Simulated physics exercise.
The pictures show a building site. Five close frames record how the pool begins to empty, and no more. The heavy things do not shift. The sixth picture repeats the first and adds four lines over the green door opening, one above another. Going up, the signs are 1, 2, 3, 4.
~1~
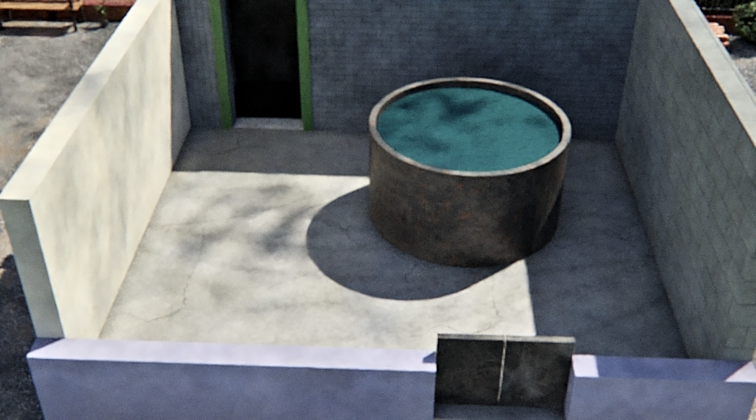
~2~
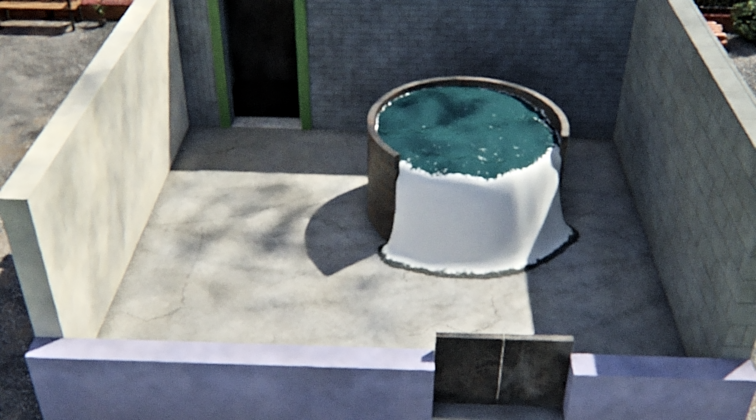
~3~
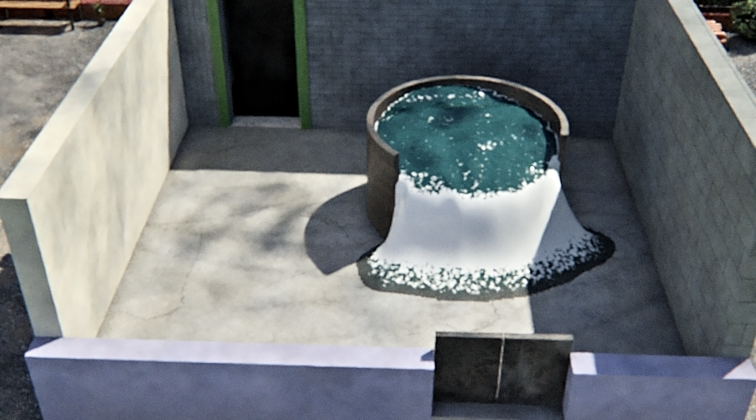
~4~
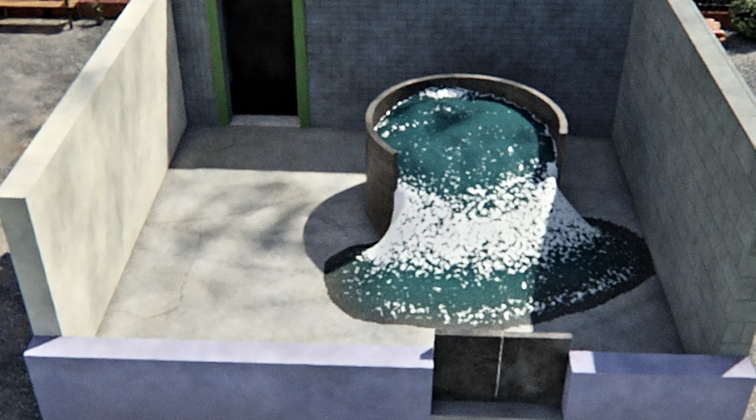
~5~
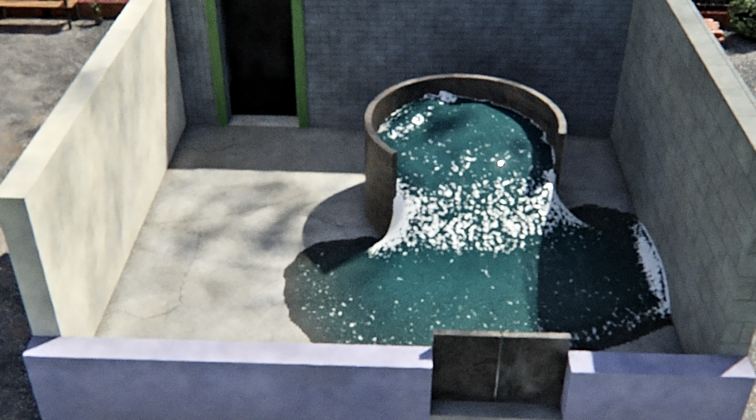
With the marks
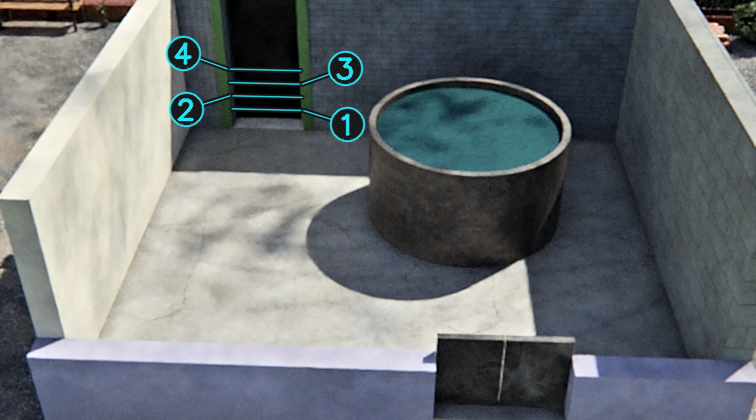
Teal water bursting through the front of a round raised pool, foaming white and spreading across a walled concrete yard.
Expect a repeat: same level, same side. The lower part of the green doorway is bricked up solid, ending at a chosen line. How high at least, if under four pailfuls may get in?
The limit is 1.
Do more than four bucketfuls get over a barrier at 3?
No, that is safe.
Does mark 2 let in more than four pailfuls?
No, that is safe.
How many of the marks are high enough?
All of them.
On the marked copy, 1 at (267, 109); 2 at (266, 96); 3 at (265, 83); 4 at (264, 69); from the bottom up 1, 2, 3, 4.
Choosing 1, a splash gets over, under a bucket.
Choosing 2, nothing gets over.
Choosing 3, nothing gets over.
Choosing 4, nothing gets over.
